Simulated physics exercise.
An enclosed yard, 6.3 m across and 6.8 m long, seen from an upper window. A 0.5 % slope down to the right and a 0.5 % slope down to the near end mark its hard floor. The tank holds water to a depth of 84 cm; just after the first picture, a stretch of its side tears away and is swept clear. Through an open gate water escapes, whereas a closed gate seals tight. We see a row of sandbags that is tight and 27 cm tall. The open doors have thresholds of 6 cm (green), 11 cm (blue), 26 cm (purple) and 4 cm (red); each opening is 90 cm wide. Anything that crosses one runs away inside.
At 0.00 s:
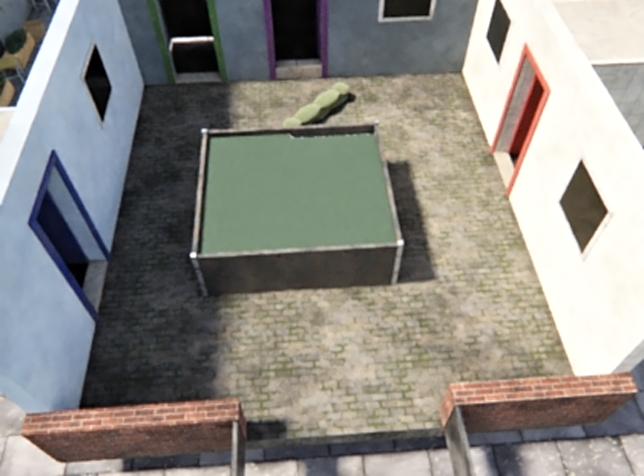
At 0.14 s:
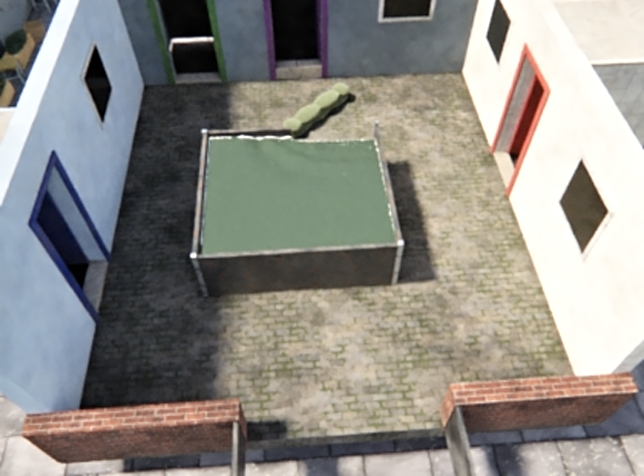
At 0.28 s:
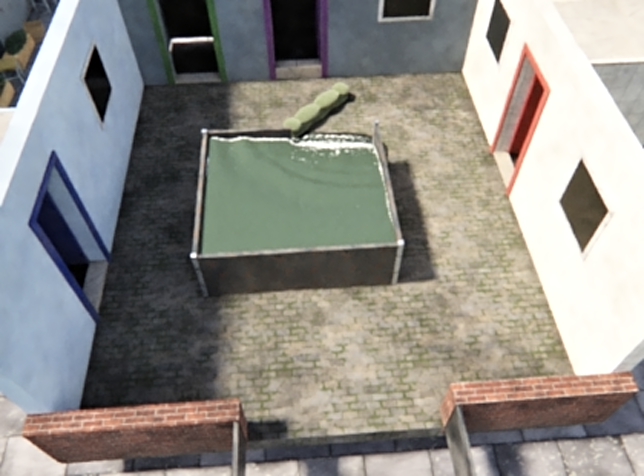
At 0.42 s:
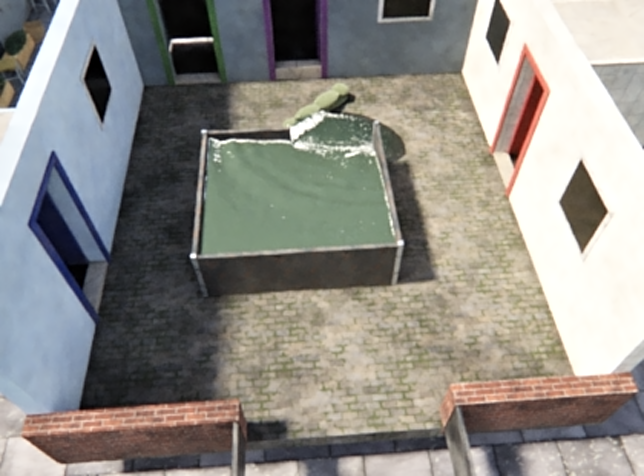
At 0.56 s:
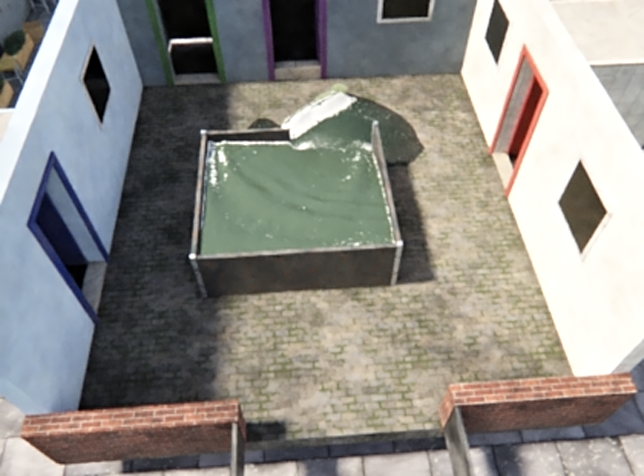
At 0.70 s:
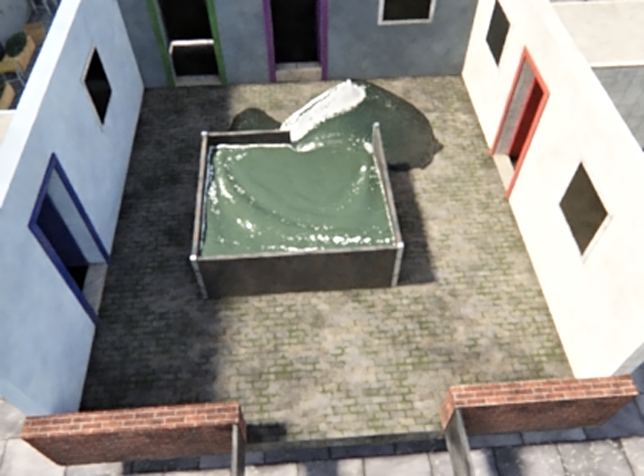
At the start, green water lies still in a rectangular tank in a paved, walled yard, with a bumpy green object behind it. Part of the tank's far side opens, and white ripples form along that edge. Water then pours out over the object and spreads across the paving behind, while waves cross the tank.
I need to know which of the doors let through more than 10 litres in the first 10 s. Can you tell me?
In order: The green door surpasses the limit. The blue door falls short of the limit. The purple door falls short of the limit. The red door surpasses the limit.
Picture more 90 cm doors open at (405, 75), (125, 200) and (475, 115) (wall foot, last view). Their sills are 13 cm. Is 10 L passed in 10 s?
Well, the first is on the high side, the second is on the low side, and the third is on the high side.
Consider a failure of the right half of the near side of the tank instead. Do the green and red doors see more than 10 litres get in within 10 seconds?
Against that limit: Green under, red not over.
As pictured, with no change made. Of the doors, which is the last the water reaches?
The blue door is last.
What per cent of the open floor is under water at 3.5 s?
Covered: Roughly 65 per cent.
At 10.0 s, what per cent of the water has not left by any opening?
Some 84 out of every hundred parts.
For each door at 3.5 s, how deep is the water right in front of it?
In centimetres - green: 7, blue: 0, purple: 13, red: 11.
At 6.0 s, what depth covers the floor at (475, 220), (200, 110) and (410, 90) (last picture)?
Depths: About 6, 7 and 27 centimetres.
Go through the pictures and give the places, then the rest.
The first picture shows still water, 84 cm deep, in the tank at (295, 187).
In the second picture, water pours out on the tank's far side and has run 0.8 m, to a hidden place; typically 7 cm deep outside, 84 cm at the tank's back.
In the third picture, water pours out on the tank's far side and has run 1.0 m, to a hidden place; typically 13 cm deep outside, 84 cm at the tank's back.
In the fourth picture, water pours out on the tank's far side and has run 1.4 m, to (361, 118); typically 13 cm deep outside, 84 cm at the tank's back.
In the fifth picture, the front is at (354, 98), 2.0 m from the gap on the tank's far side; 3.7 m2 of floor is under water; 84 cm left at the back of the tank.
In the sixth picture, water pours out on the tank's far side and has run 2.5 m, to (361, 82); typically 6 cm deep outside, 78 cm at the tank's back.
After 1.4 s water covers 30 % of the floor and is deepest (51 cm) near (462, 78); green door 2 cm at the sill, 0 L in, blue door not reached, purple door 10 cm at the sill, 0 L in, red door not reached.
After 2.2 s water covers 35 % of the floor and is deepest (71 cm) near (462, 78); green door 6 cm at the sill, 0 L in, blue door not reached, purple door 22 cm at the sill, 0 L in, red door not reached.
After 3.5 s water covers 65 % of the floor and is deepest (43 cm) near (461, 101); green door 7 cm at the sill, 2 L in, blue door not reached, purple door 13 cm at the sill, 0 L in, red door 11 cm at the sill, 11 L in.
After 6.0 s water covers 85 % of the floor and is deepest (29 cm) near (455, 84); green door 5 cm at the sill, 6 L in, blue door 4 cm at the sill, 0 L in, purple door 6 cm at the sill, 0 L in, red door 11 cm at the sill, 75 L in.
After 10.0 s water covers 95 % of the floor and is deepest (18 cm) near (134, 432); green door 10 cm at the sill, 51 L in, blue door 7 cm at the sill, 0 L in, purple door 5 cm at the sill, 0 L in, red door 8 cm at the sill, 142 L in.
